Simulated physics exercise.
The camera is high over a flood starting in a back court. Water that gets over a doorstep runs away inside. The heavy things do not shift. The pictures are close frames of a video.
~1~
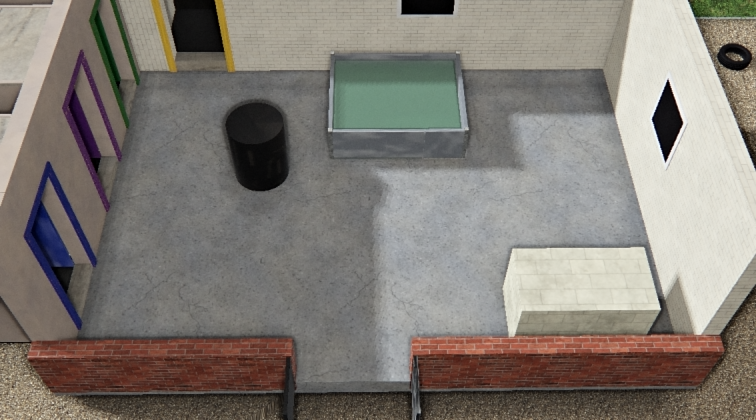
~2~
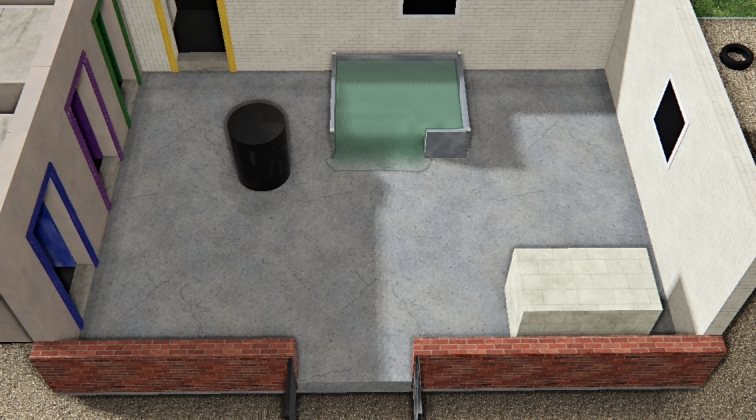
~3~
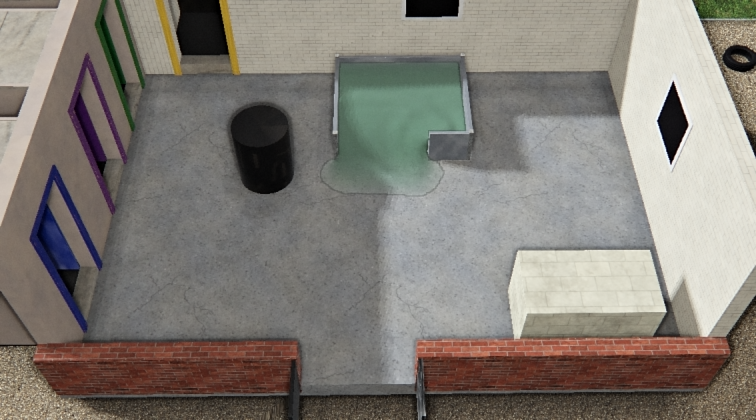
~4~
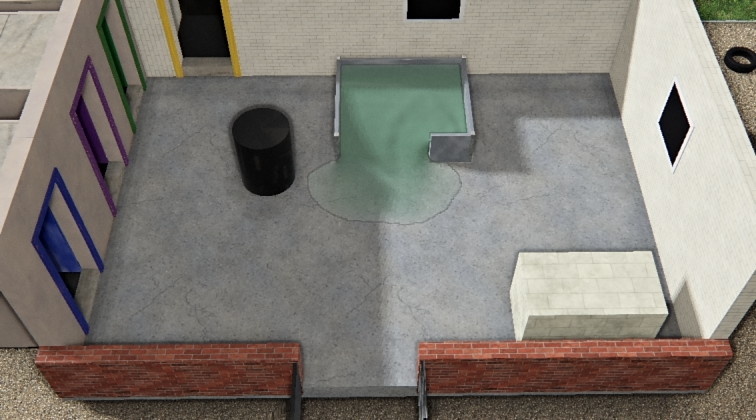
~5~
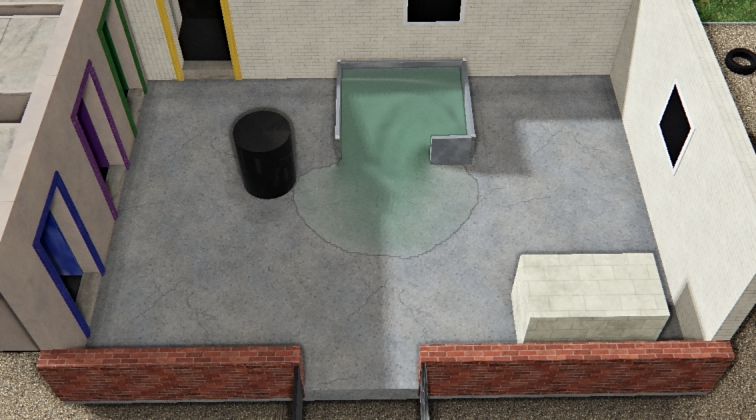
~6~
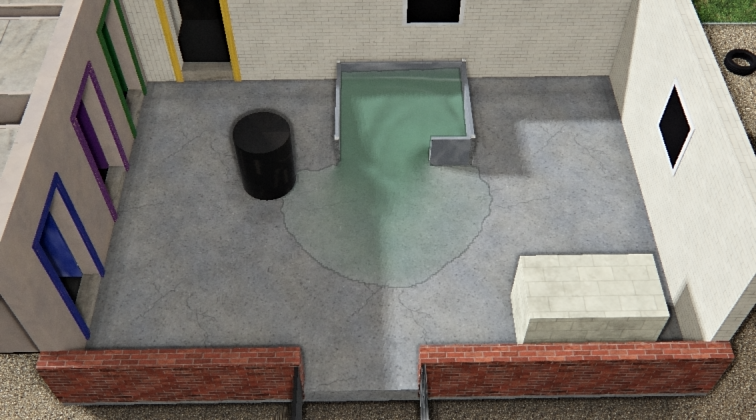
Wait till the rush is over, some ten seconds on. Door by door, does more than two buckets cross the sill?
One by one: The yellow door admits no more than that; the purple door admits no more than that; the green door admits no more than that; the blue door admits no more than that.
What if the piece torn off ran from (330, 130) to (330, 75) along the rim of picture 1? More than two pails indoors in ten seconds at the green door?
My reading: Green takes more.
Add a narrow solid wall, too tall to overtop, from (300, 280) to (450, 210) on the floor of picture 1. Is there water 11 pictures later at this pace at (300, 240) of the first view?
Verdict: Awash.
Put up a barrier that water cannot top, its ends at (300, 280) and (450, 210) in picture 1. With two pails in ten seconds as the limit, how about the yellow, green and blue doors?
Then: Yellow door takes less, green door takes less, blue door goes over.
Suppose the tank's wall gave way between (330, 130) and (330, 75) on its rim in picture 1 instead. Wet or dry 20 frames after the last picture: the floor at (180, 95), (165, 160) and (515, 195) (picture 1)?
One after the other: Wet, flooded, clear.
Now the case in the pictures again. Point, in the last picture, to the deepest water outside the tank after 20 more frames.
Close to (79, 377).
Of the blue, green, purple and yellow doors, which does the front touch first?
I say the blue one.
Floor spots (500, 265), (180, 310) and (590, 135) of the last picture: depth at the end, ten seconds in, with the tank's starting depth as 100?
About 6, 8 and 2 per cent.
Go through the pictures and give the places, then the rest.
The water tank at (397, 94) is whole and still, in the first picture.
Water pours out at (380, 149) and has run to (332, 163), in the second picture.
Water pours out at (383, 152) and has run to (327, 177), in the third picture.
Water pours out at (385, 154) and has run to (422, 217), in the fourth picture.
The front is at (409, 252), out from the gap at (385, 157), in the fifth picture.
Water pours out at (385, 158) and has run to (406, 281), in the sixth picture.
A moment on, water covers 30 % of the floor; the yellow door not reached, the purple door not reached, the green door not reached, the blue door not reached.
Next, water covers 35 % of the floor; the yellow door not reached, the purple door not reached, the green door not reached, the blue door not reached.
Then, water covers 45 % of the floor; the yellow door not reached, the purple door not reached, the green door not reached, the blue door wet at the sill, nothing in.
Later, water covers 65 % of the floor; the yellow door not reached, the purple door wet at the sill, nothing in, the green door wet at the sill, nothing in, the blue door under two buckets in.
In the end, water covers 85 % of the floor; the yellow door wet at the sill, nothing in, the purple door wet at the sill, nothing in, the green door wet at the sill, nothing in, the blue door under two buckets in.
